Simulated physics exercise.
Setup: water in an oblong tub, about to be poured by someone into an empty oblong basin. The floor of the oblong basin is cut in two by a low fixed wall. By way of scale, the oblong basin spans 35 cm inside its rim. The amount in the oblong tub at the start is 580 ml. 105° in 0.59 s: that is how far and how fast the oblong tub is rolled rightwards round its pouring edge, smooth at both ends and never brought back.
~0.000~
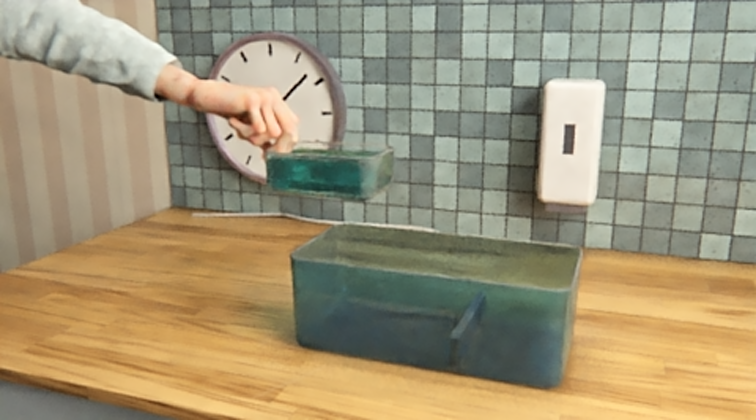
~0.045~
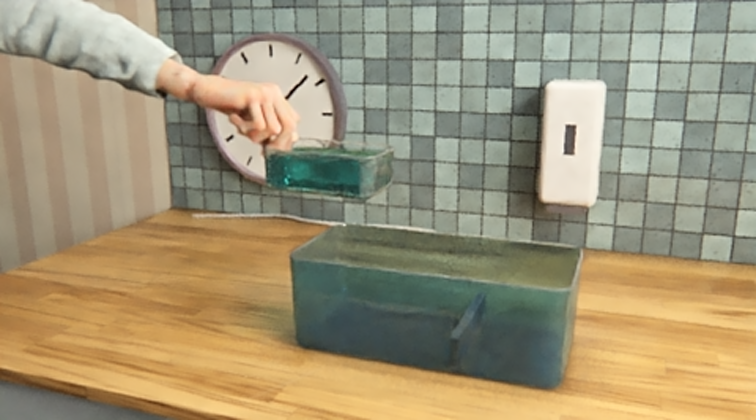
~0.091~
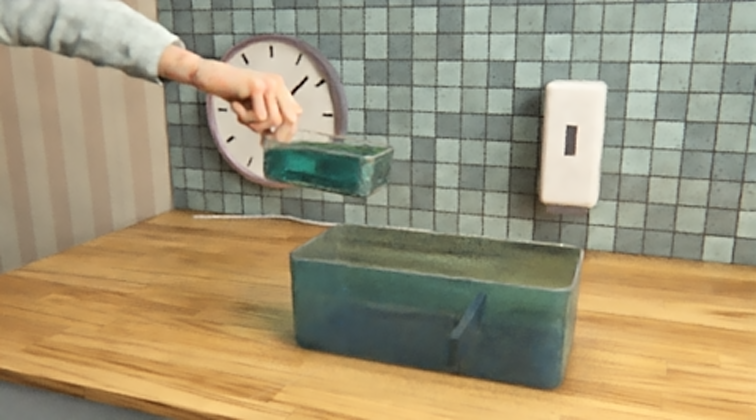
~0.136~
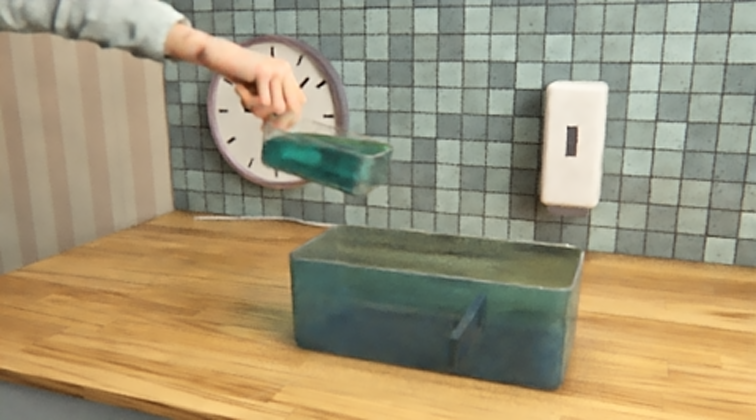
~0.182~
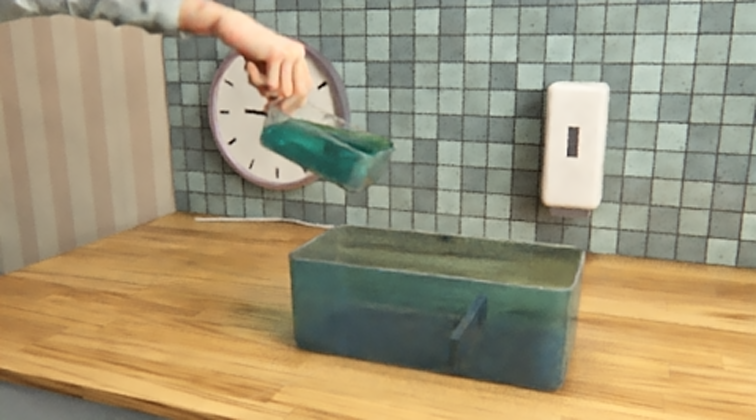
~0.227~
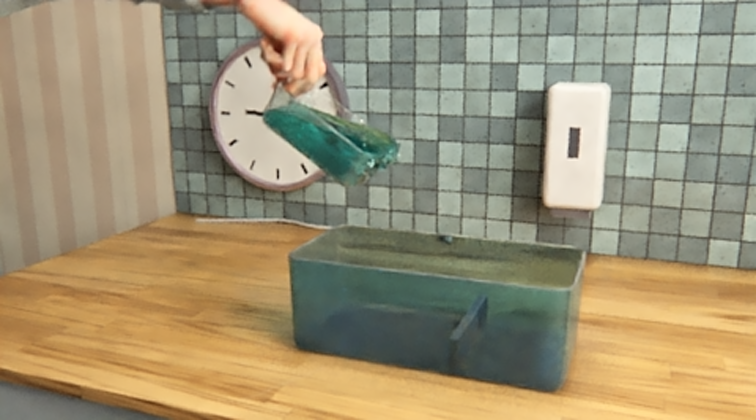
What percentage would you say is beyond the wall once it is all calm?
I would put it at about 57 per cent.
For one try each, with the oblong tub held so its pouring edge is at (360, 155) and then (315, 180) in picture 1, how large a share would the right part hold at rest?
The first try gives around 30 percent, the second around 10 percent.
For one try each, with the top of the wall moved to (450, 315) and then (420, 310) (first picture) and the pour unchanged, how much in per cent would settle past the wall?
In order, 60 and 75 per cent.
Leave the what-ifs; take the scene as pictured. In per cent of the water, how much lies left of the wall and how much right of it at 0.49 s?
Left roughly 20 per cent, right roughly 0.
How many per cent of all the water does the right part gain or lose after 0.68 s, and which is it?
It falls by roughly 16 per cent.
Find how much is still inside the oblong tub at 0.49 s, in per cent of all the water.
Around 14 in a hundred.
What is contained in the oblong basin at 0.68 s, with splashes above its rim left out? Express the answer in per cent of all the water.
92 %, more or less.
After 0.49 s the tilt is 97° and 14 per cent is still to pour, 20 is left of the wall and 0 right of it.
After 0.68 s the tilt is 105° and 1 per cent is still to pour, 18 is left of the wall and 74 right of it.
After 0.87 s the tilt is 105° and 0 per cent is still to pour, 32 is left of the wall and 57 right of it.
After 1.09 s the tilt is 105° and 0 per cent is still to pour, 37 is left of the wall and 57 right of it.
In the end 37 per cent lies left of the wall, 57 right of it and 6 outside.
